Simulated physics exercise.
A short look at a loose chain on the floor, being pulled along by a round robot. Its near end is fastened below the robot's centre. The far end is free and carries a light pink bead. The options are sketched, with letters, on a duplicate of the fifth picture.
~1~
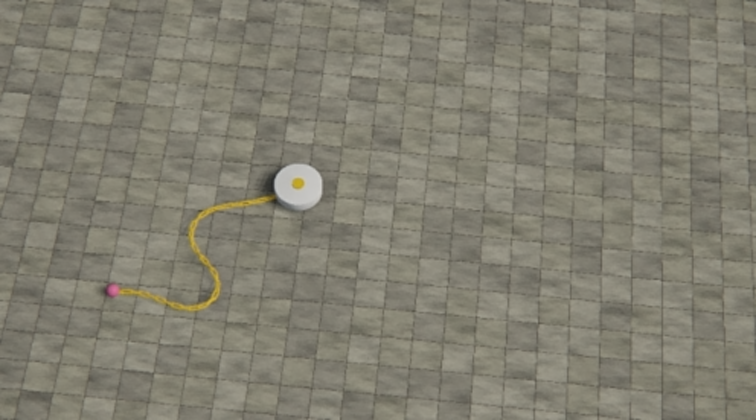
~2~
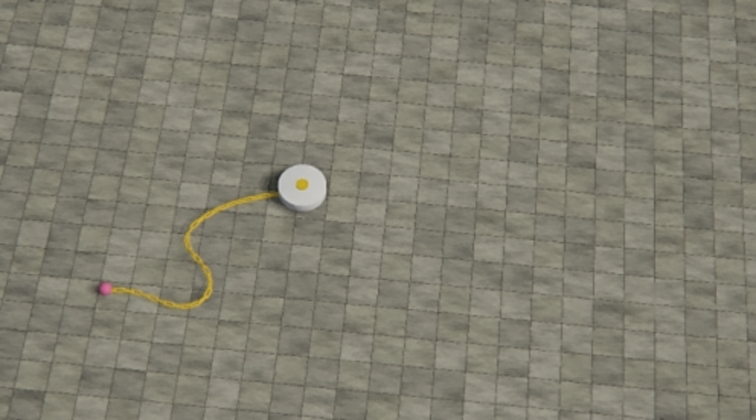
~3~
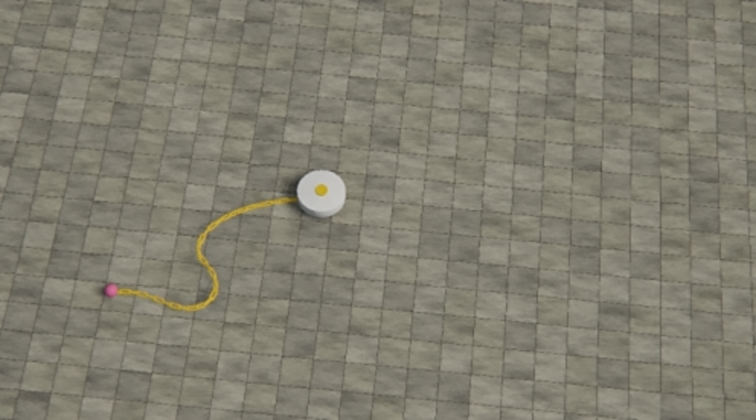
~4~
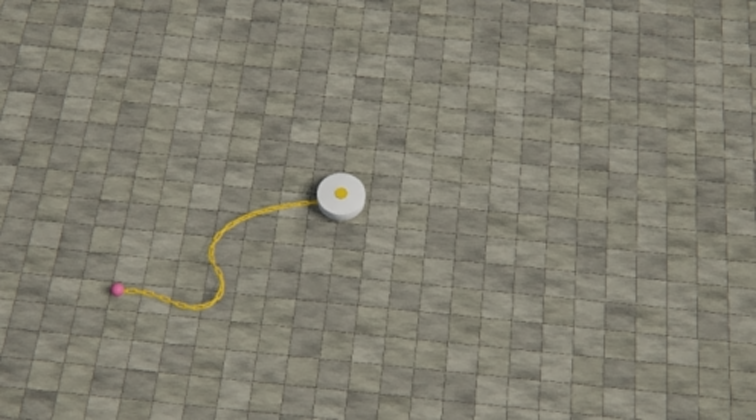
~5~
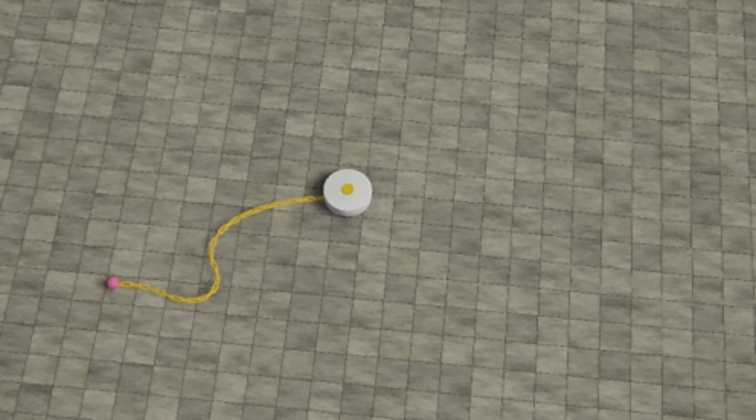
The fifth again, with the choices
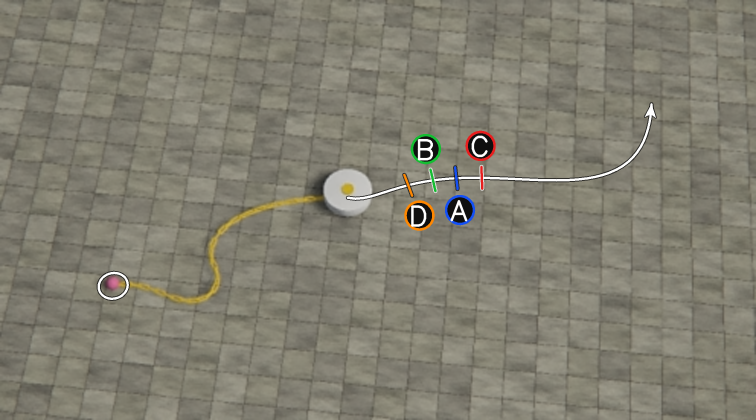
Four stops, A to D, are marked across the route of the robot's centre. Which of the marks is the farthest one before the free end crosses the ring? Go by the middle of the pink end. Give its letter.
Stop at D.
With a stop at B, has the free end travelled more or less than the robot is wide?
Less.
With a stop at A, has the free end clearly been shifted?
Yes.
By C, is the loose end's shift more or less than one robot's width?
More.
On the copy, A at (456, 178); B at (433, 180); C at (482, 178); D at (408, 185); the ring at (113, 286); the route from (348, 198) via (533, 180) to (652, 104).
On D. First, robot (369, 193), middle of the chain (226, 249), free end (112, 283).
Then, robot (390, 186), middle of the chain (247, 249), free end (112, 283).
Finally, robot (409, 181), middle of the chain (267, 246), free end (118, 283); the free end is still in its ring.
By contrast, A drags the free end to (166, 276); B drags the free end to (142, 283); C drags the free end to (190, 268).
